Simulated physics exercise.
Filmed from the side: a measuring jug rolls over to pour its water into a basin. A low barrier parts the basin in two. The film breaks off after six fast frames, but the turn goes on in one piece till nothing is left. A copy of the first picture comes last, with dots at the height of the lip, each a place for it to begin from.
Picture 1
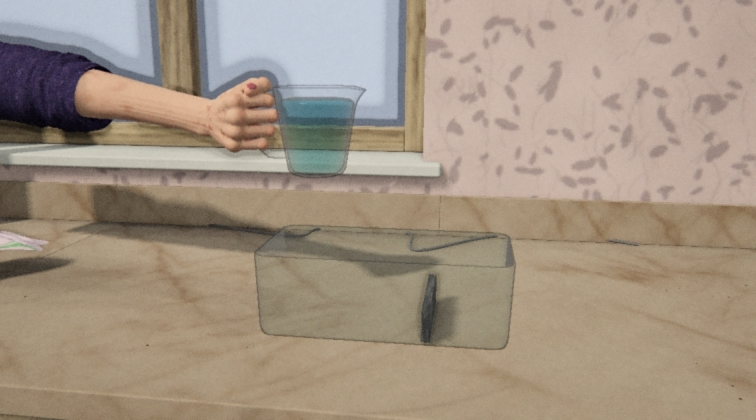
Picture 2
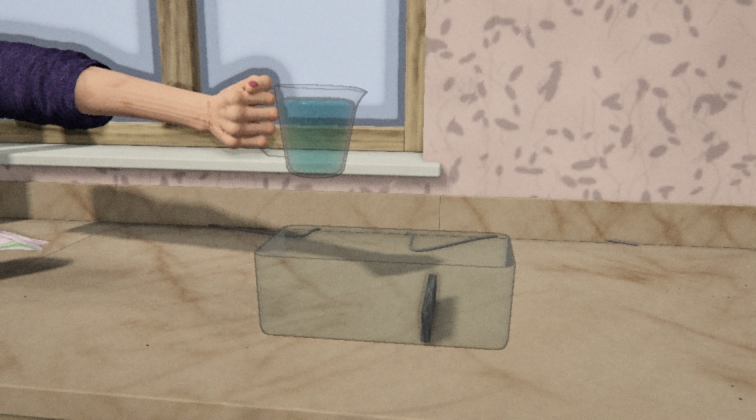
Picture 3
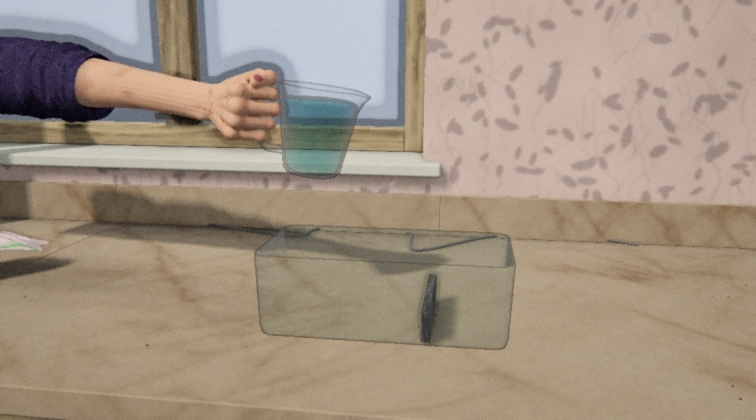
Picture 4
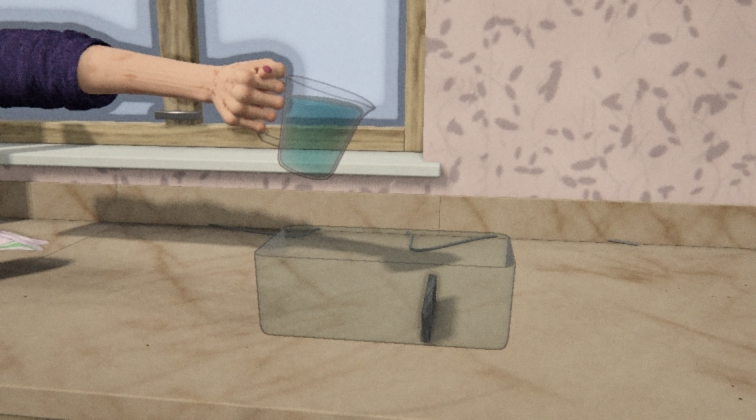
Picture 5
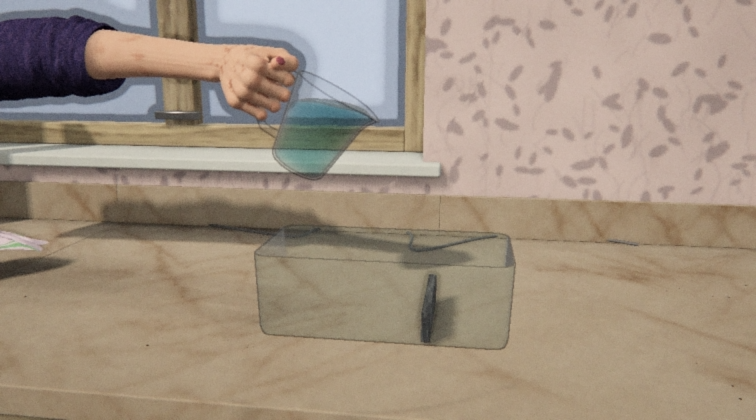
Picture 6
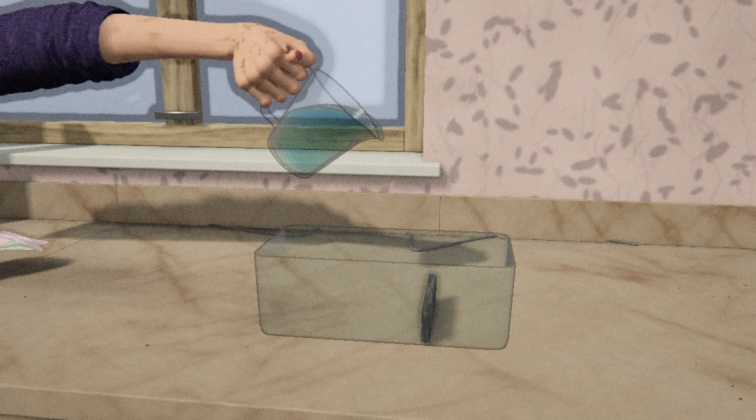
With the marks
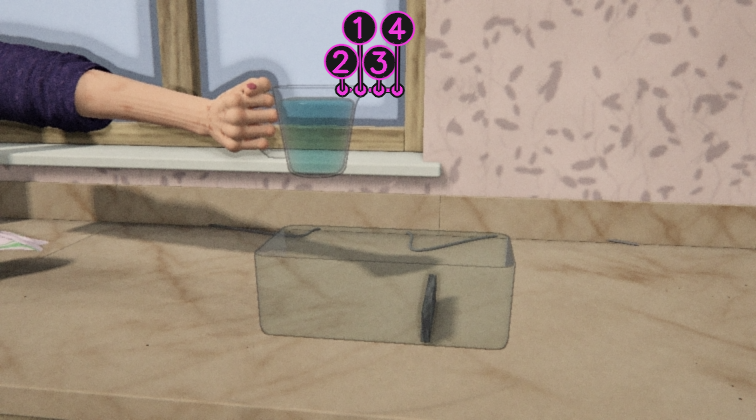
An arm in a dark purple sleeve reaches in from the left above a marbled countertop, seen from the side before a window and a pink leaf-patterned wall. Its hand grips a clear jug of blue-green water over a transparent rectangular basin with a low dark barrier inside. The jug starts upright, then tilts steadily rightward until water reaches over its lip, while the camera stays still.
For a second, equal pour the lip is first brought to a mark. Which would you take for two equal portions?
Best: 4.
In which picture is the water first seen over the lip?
In picture 6.
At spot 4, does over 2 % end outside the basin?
Yes.
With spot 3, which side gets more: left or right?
The left one.
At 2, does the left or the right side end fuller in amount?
The left one.
On the marked copy, 1 at (360, 89); 2 at (342, 89); 3 at (378, 90); 4 at (397, 90).
For spot 1, about 83 % ends left of the wall and 10 % right of it; 7 % is lost outside.
For spot 2, about 85 % ends left of the wall and 8 % right of it; 7 % is lost outside.
For spot 3, about 72 % ends left of the wall and 21 % right of it; 7 % is lost outside.
For spot 4, about 54 % ends left of the wall and 38 % right of it; 8 % is lost outside.
